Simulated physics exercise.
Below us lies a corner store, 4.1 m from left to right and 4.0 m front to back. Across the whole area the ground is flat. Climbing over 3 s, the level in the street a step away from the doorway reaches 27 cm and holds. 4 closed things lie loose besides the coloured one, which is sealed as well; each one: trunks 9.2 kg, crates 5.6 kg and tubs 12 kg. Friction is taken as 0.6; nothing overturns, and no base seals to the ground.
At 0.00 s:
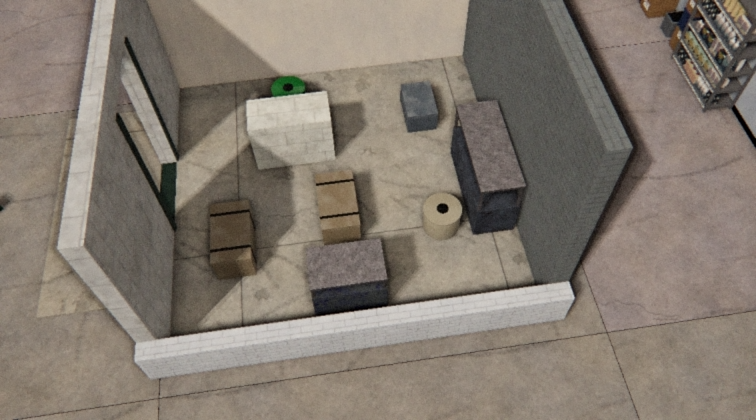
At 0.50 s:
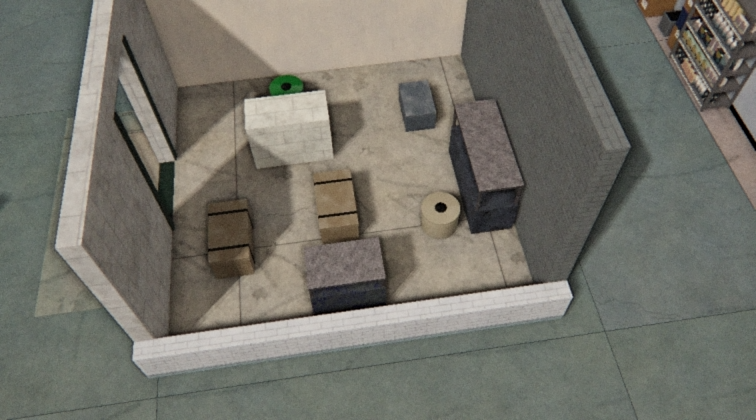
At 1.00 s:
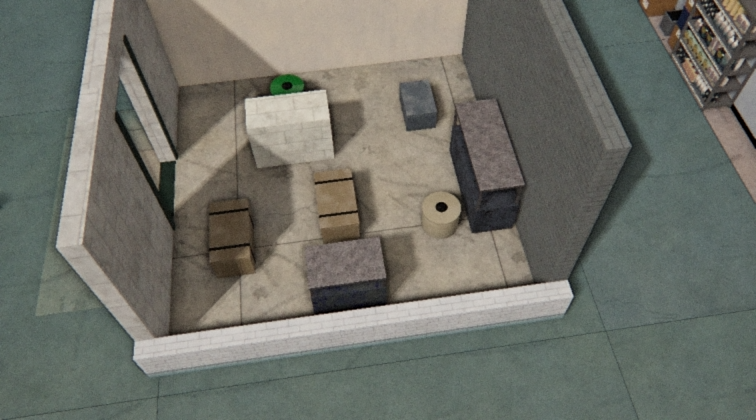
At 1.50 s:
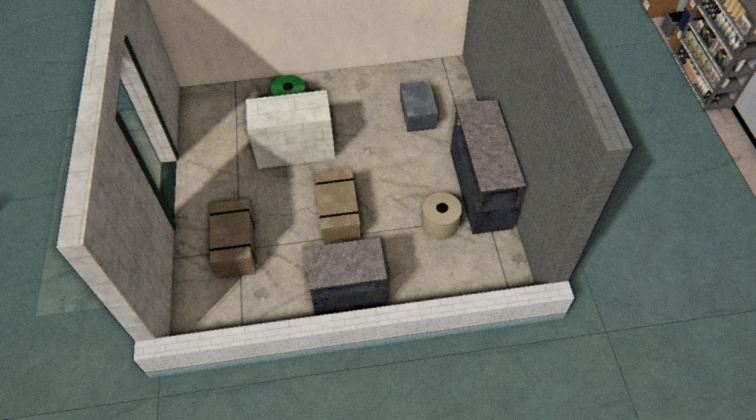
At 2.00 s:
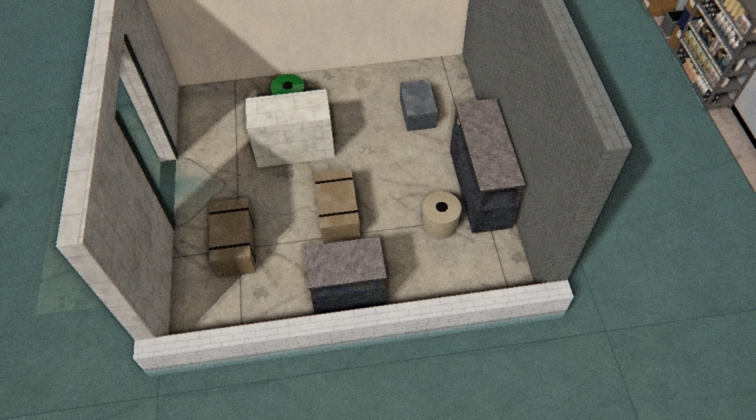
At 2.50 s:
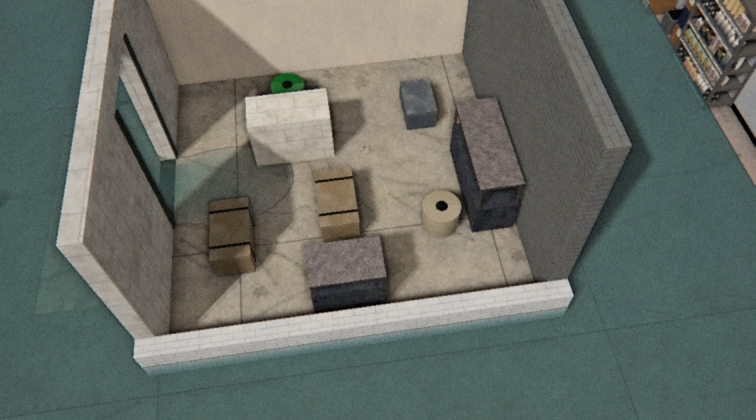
Water spreads over the ground outside a roofless, walled room seen from above, turning the pale surface dull green. It then enters through the opening in the left wall and creeps thinly across the floor toward the nearby brown crate, while the boxes, blocks and tubs stay still.
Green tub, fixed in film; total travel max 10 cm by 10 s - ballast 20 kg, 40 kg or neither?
20 kg.
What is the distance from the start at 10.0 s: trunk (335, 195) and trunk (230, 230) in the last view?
In turn: 140 cm, 60 cm.
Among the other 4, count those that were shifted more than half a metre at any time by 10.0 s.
The total is 4.
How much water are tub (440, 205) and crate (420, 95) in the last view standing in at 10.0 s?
I'd put it at 16 cm and 13 cm respectively.
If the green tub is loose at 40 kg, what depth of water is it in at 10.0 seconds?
Around 7 cm.
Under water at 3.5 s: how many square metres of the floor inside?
About 5.5 m2 is covered.
After 3.5 s the green tub would be 0 cm from its start with 20 kg and 0 cm from its start with 40 kg; 2 cm of water round it then.
After 4.5 s the green tub would be 0 cm from its start with 20 kg and 0 cm from its start with 40 kg; 4 cm of water round it then.
After 7.0 s the green tub would be 0 cm from its start with 20 kg and 0 cm from its start with 40 kg; 5 cm of water round it then.
After 10.0 s the green tub would be 0 cm from its start with 20 kg and 0 cm from its start with 40 kg; 7 cm of water round it then.
